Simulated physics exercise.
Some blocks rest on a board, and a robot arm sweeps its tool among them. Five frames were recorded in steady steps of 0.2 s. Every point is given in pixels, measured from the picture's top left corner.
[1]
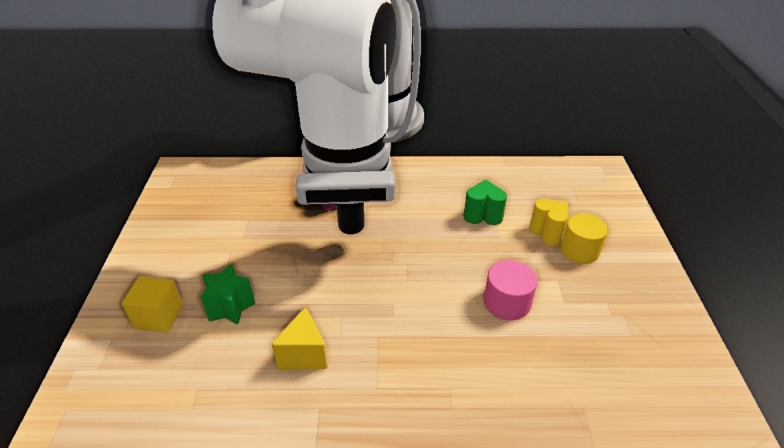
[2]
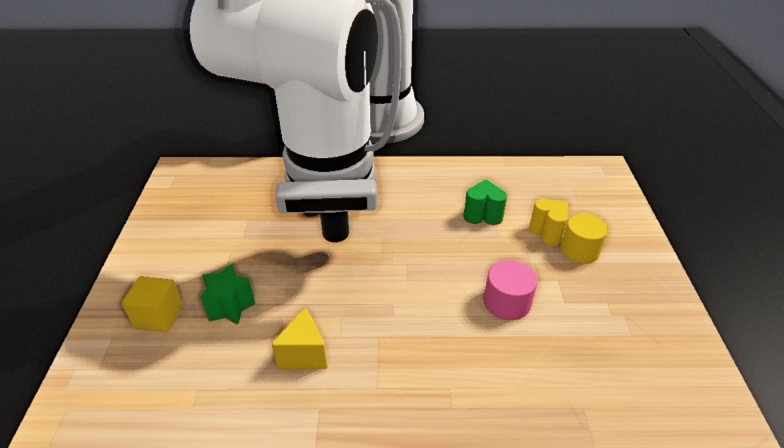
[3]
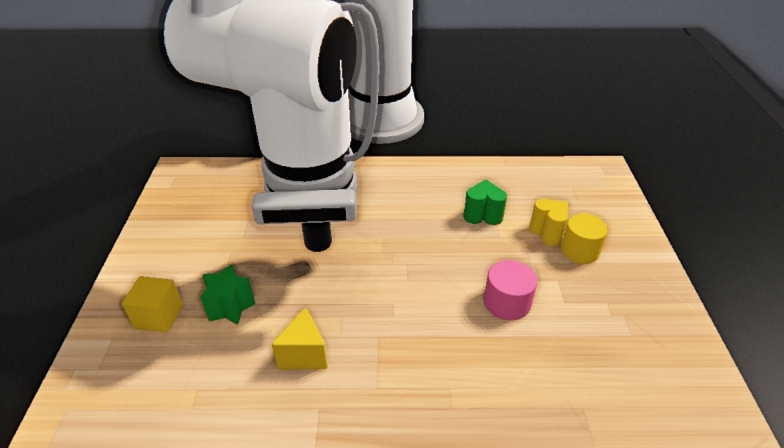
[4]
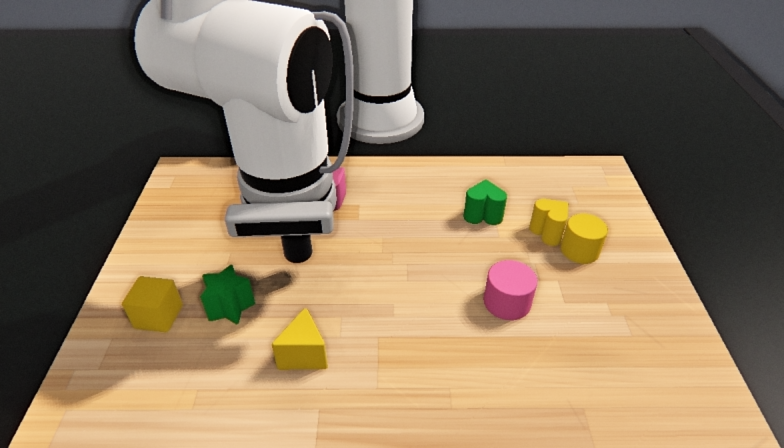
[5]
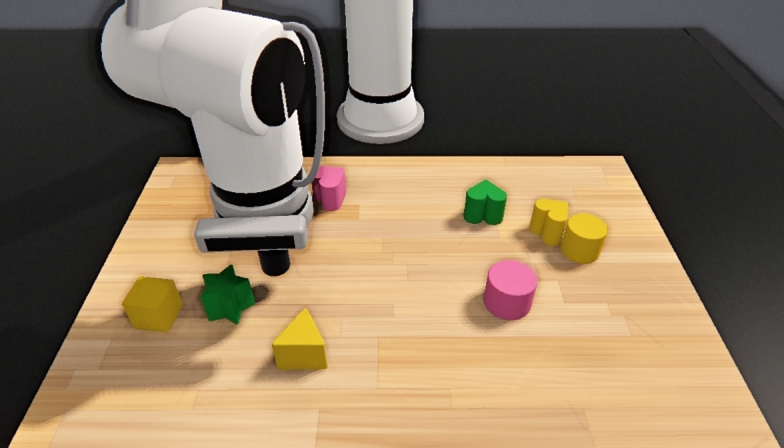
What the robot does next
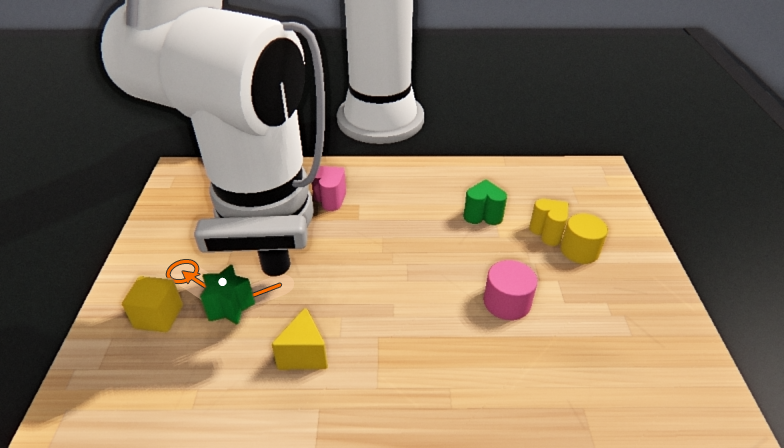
On a wooden board scattered with yellow, green and pink blocks, a white robot arm moves its black-tipped tool left and toward the viewer, nearing the green star-shaped block and revealing a pink block behind it, while the blocks stay still.
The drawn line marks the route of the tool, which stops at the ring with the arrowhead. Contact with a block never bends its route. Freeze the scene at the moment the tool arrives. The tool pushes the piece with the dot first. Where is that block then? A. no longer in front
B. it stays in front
Answer: A.
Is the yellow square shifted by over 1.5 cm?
Answer: No.
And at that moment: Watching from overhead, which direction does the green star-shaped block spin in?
It twists anticlockwise.
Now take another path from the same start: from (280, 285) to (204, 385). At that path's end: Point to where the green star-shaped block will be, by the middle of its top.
The centre of its top face lies at (206, 296).
Path on the board, from (280, 285) through (241, 298) and (208, 288) to (183, 271); the dot is on the green star-shaped block.
What follows on the original path. One third of the way, tool (236, 281); green star-shaped block (206, 289).
Two thirds of the way, tool (201, 270); yellow square (144, 292); green star-shaped block (191, 290), turned 30° anticlockwise.
At the end, tool (176, 254); yellow square (144, 292); green star-shaped block (191, 290), turned 30° anticlockwise; yellow triangular block in place.
